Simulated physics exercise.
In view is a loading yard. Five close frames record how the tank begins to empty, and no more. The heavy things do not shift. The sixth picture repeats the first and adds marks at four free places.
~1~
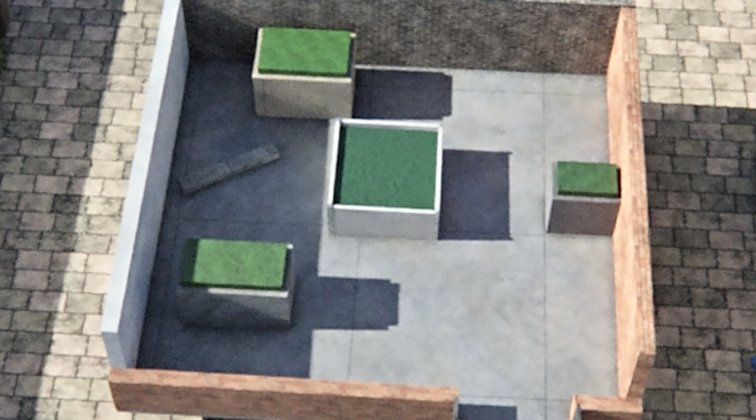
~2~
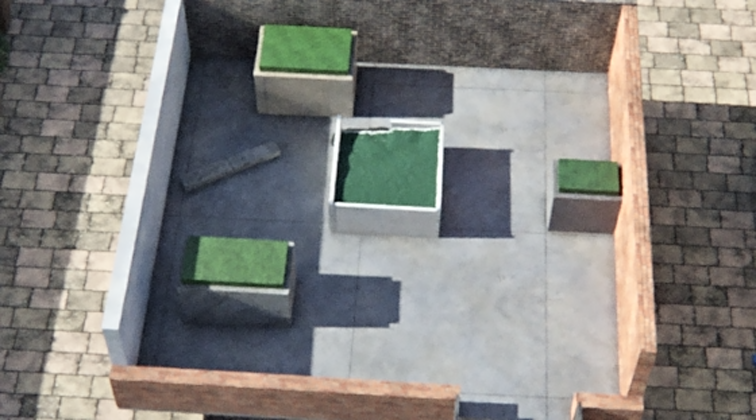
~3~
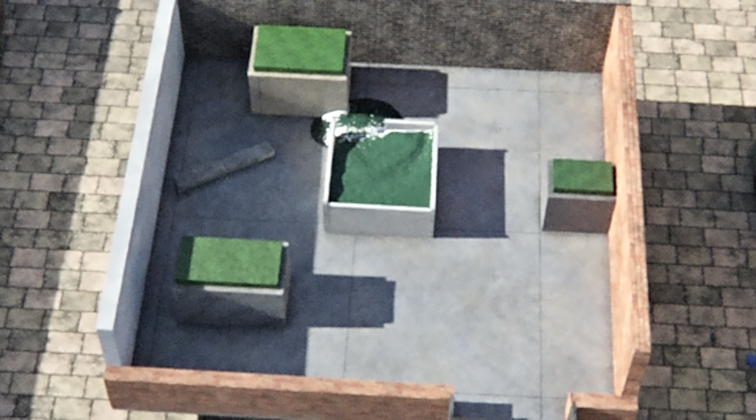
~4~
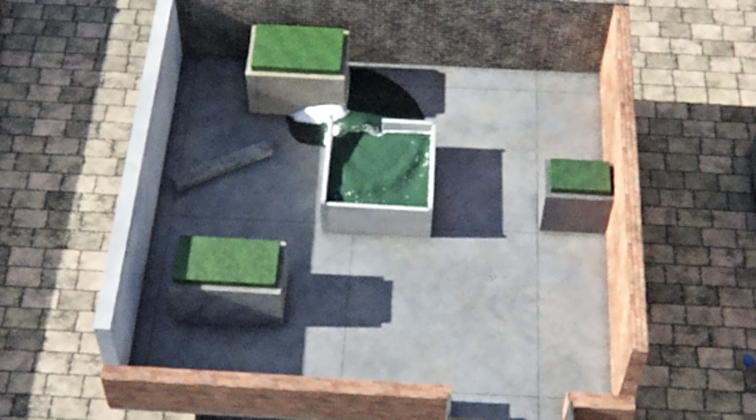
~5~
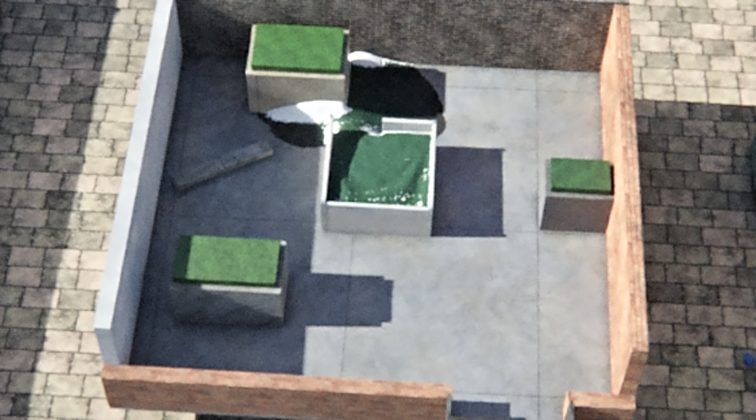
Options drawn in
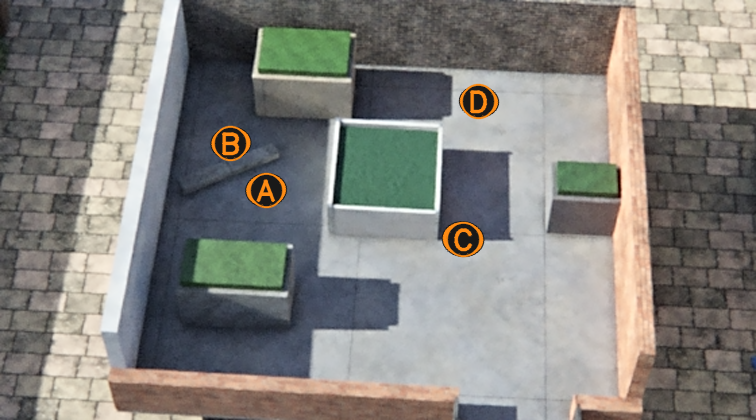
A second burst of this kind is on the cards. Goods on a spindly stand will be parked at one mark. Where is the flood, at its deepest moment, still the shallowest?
Use place A.
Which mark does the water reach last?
C.
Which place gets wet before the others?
That is place B.
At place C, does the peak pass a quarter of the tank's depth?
No, it does not.
On the marked copy, A at (266, 190); B at (230, 143); C at (463, 239); D at (478, 101).
Choosing A, the water peaks at about 8 % of the depth that stood in the tank.
Choosing B, the water peaks at about 20 % of the depth that stood in the tank.
Choosing C, the water peaks at about 14 % of the depth that stood in the tank.
Choosing D, the water peaks at about 13 % of the depth that stood in the tank.
